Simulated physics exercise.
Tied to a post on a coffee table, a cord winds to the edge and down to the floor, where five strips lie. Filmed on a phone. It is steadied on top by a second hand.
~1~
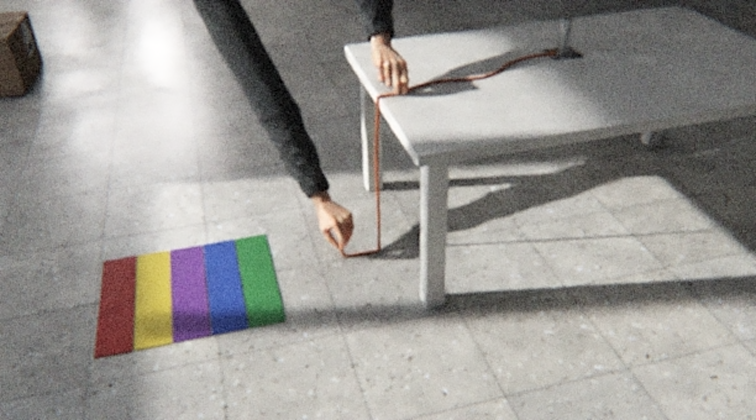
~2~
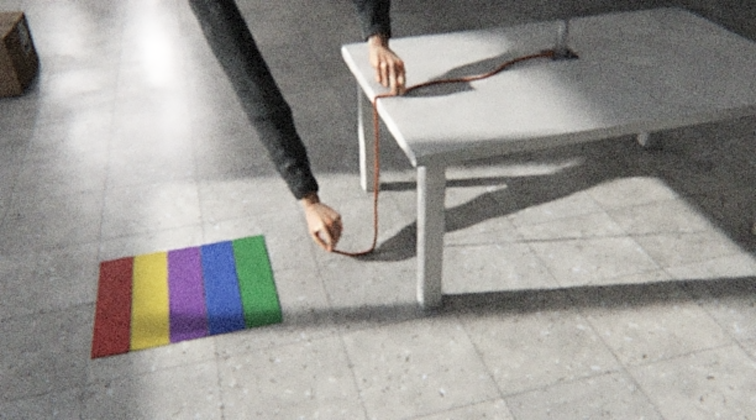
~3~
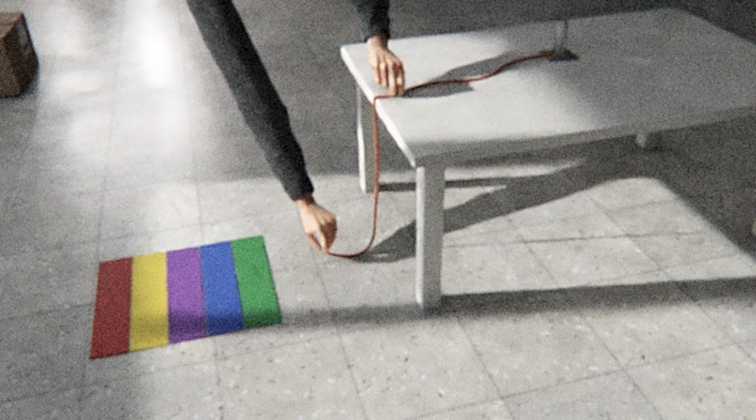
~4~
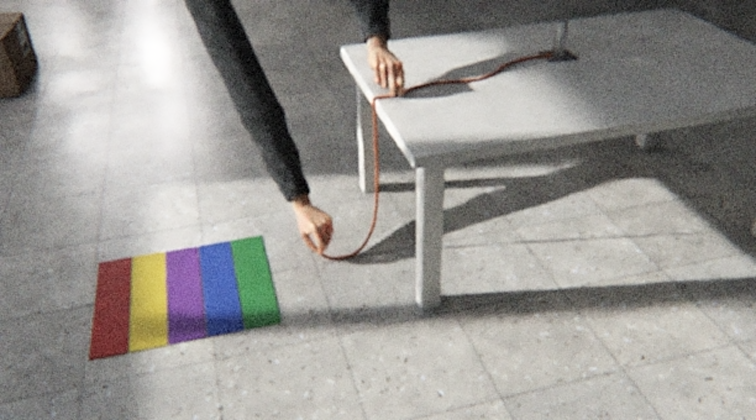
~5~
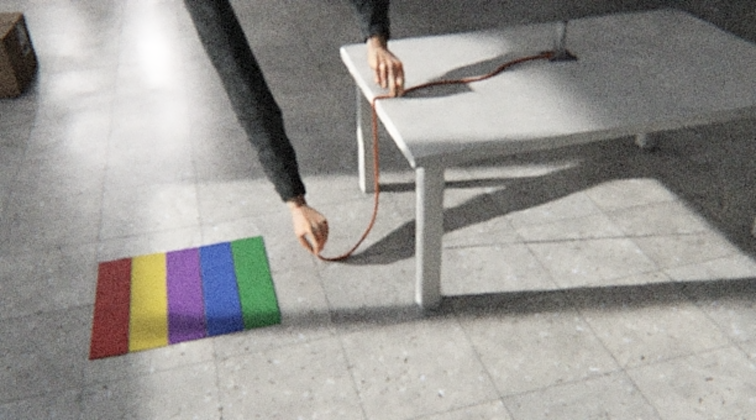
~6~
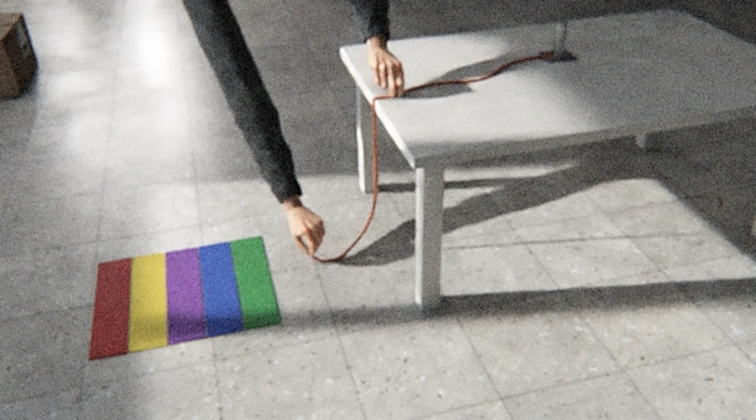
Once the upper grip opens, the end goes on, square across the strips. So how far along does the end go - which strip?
Along to the blue strip.
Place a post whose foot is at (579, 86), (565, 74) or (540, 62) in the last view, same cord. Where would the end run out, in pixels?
Somewhere near (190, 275), (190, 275) and (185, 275), in that order.
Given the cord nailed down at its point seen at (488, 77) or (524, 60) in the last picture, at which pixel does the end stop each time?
(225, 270), (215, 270).
A little later, end near (277, 259); short of the strips.
Next, end near (239, 266); over green.
When it is tight, end near (215, 270); over blue. It gets as far as the blue strip.
